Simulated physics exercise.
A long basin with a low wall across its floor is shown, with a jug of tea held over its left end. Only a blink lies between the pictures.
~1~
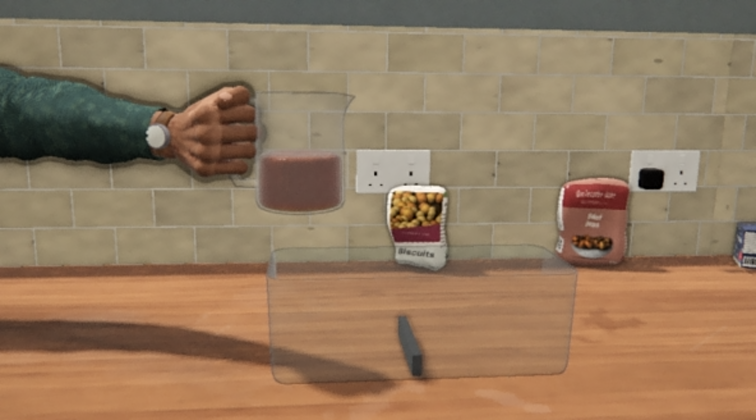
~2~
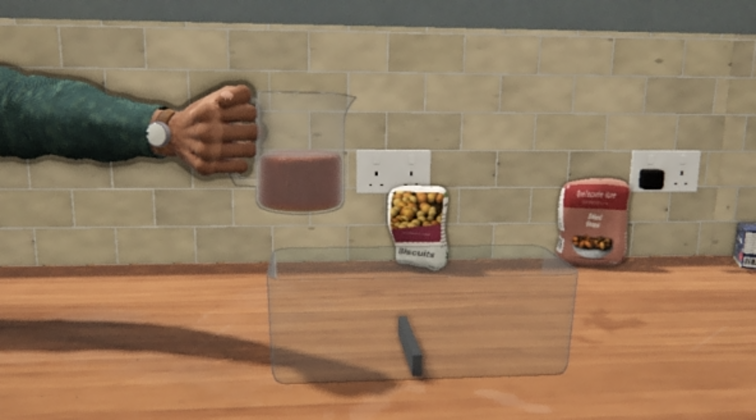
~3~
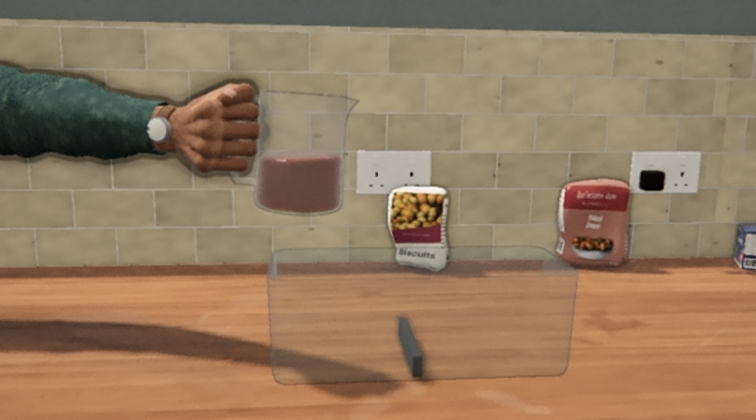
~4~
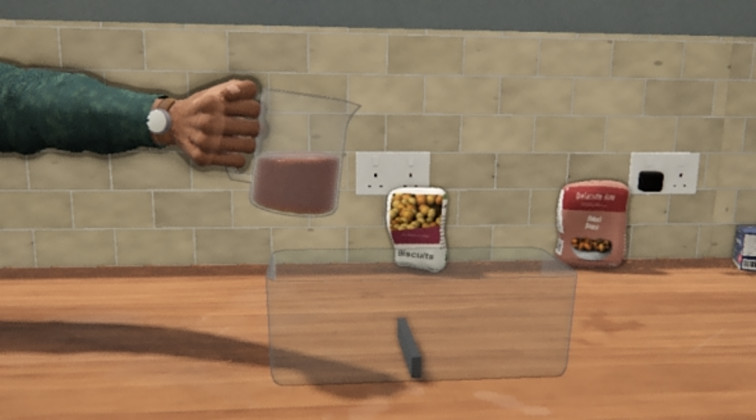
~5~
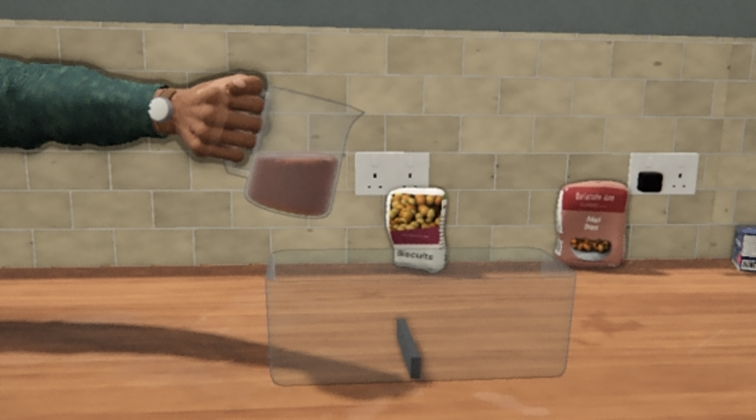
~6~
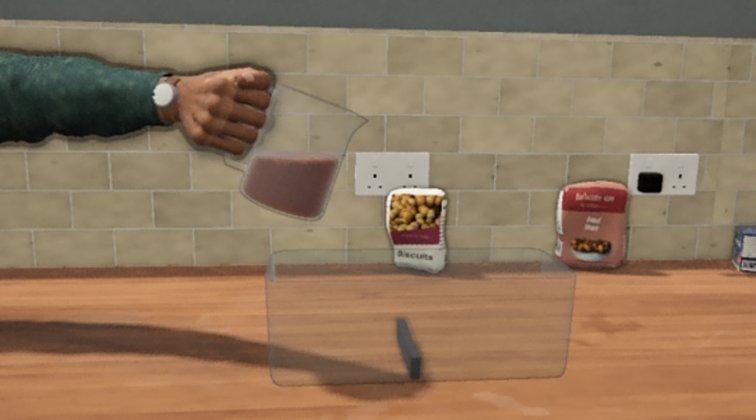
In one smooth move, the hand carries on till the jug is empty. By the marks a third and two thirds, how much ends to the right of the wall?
I reckon what ends right of the wall lands in the middle band of a third to two thirds.
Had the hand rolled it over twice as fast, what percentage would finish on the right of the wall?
Roughly 25 in a hundred.
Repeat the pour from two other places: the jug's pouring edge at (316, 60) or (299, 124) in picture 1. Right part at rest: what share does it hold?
You'd get around 10 per cent and then around 15 per cent.
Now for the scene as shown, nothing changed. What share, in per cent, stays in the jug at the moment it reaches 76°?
Roughly 95 percent.
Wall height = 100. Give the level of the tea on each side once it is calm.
Roughly 40 percent left, 40 percent right.
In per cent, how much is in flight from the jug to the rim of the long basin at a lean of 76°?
Something like 5 per cent of it.
A moment on, the jug is tipped on its side and 96 per cent is still to pour, 0 is left of the wall and 0 right of it.
Next, the jug is tipped right over and 31 per cent is still to pour, 17 is left of the wall and 35 right of it.
Then the jug is tipped right over and 0 per cent is still to pour, 49 is left of the wall and 49 right of it.
Later the jug is tipped right over and 0 per cent is still to pour, 49 is left of the wall and 50 right of it.
At rest 49 per cent lies left of the wall, 50 right of it and 1 outside.
